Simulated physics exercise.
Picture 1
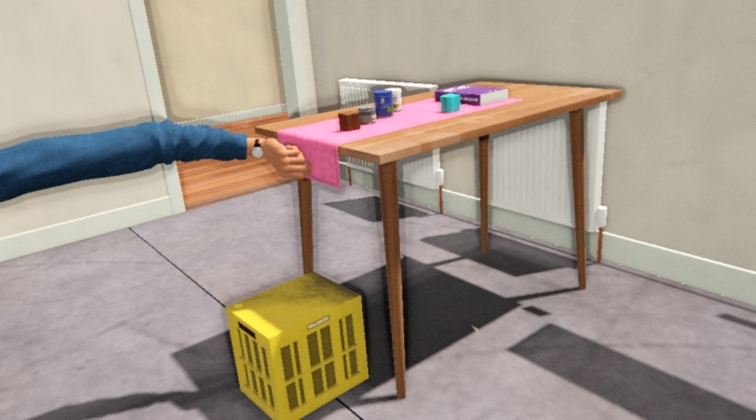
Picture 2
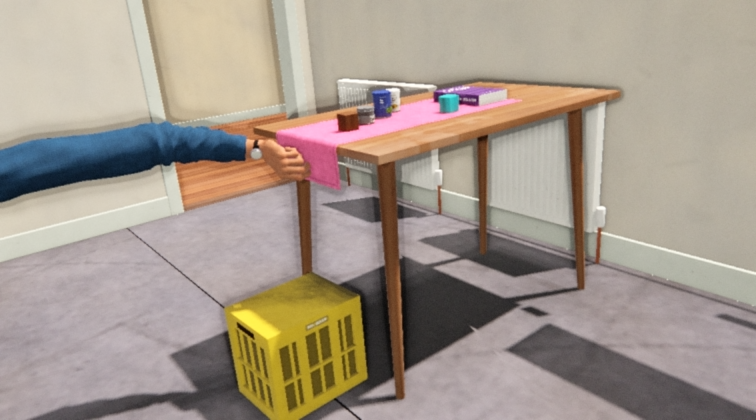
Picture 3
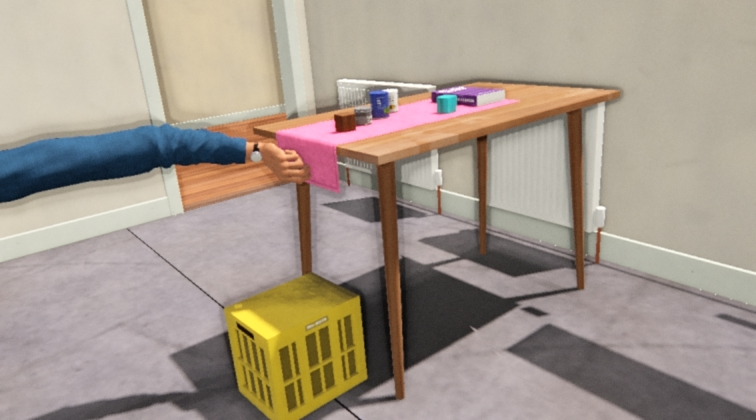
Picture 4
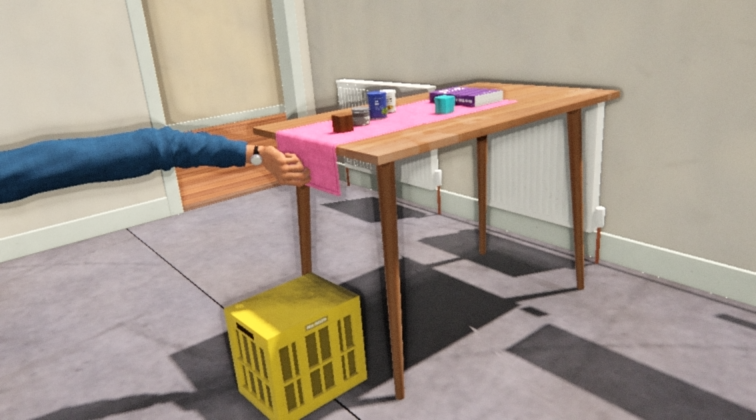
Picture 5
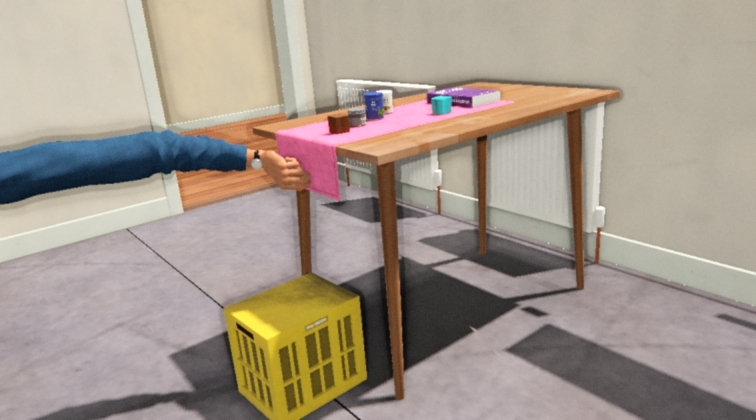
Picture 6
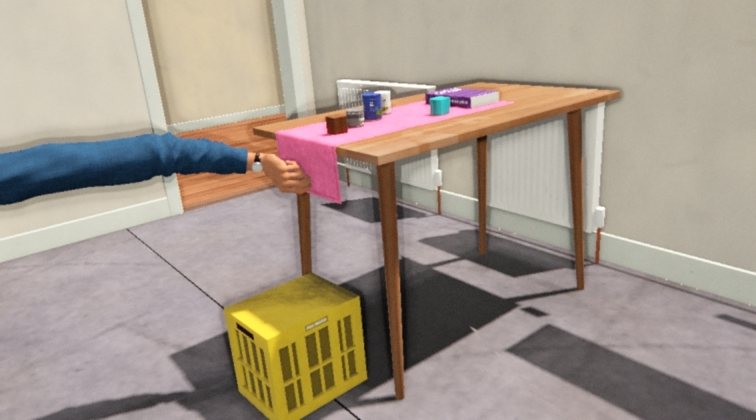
Hand slowly pulling a pink tablecloth over a wooden table's edge above a yellow crate, small containers shifting slightly left with it.
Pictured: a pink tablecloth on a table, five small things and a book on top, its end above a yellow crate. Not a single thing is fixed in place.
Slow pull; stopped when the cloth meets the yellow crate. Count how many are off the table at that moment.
Off the table: Three.
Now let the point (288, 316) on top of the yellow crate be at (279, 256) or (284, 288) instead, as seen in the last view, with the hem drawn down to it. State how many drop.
It comes to 1 for the first height and 2 for the second.
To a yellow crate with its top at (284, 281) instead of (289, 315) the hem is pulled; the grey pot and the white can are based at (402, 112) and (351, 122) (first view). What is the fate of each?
The grey pot? Safe. The white can? Lost.
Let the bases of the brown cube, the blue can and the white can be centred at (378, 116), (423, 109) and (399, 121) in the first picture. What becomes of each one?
First the brown cube: It ends off the top. Next the blue can: It is still up there. Last the white can: It ends off the top.
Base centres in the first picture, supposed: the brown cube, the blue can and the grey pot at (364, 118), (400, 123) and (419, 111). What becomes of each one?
Brown cube dropped, blue can dropped, grey pot kept.
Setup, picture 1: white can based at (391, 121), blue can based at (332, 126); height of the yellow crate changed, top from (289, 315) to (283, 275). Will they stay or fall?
Final state: The white can is still in place, the blue can is no longer up.
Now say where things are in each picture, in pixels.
In the first picture, hem (341, 189); brown cube (348, 113); grey pot (366, 107); blue can (383, 91); white can (393, 90); turquoise cube (450, 95); top of the crate (289, 315).
In the second picture, hem (340, 190); brown cube (347, 113).
In the third picture, hem (340, 193); grey pot (362, 108).
In the fourth picture, hem (340, 196); blue can (377, 93); top of the crate (287, 315).
In the fifth picture, hem (340, 201); white can (384, 92).
In the sixth picture, hem (341, 204); brown cube (336, 116); grey pot (354, 110); blue can (371, 94); white can (382, 92); turquoise cube (440, 98).
Soon after, hem near (312, 219); all still up.
Then, hem near (315, 260); brown cube and grey pot gone.
Further on, hem on the crate; brown cube, grey pot and blue can gone.
At rest, hem on the crate; brown cube, grey pot and blue can gone. The table loses three.
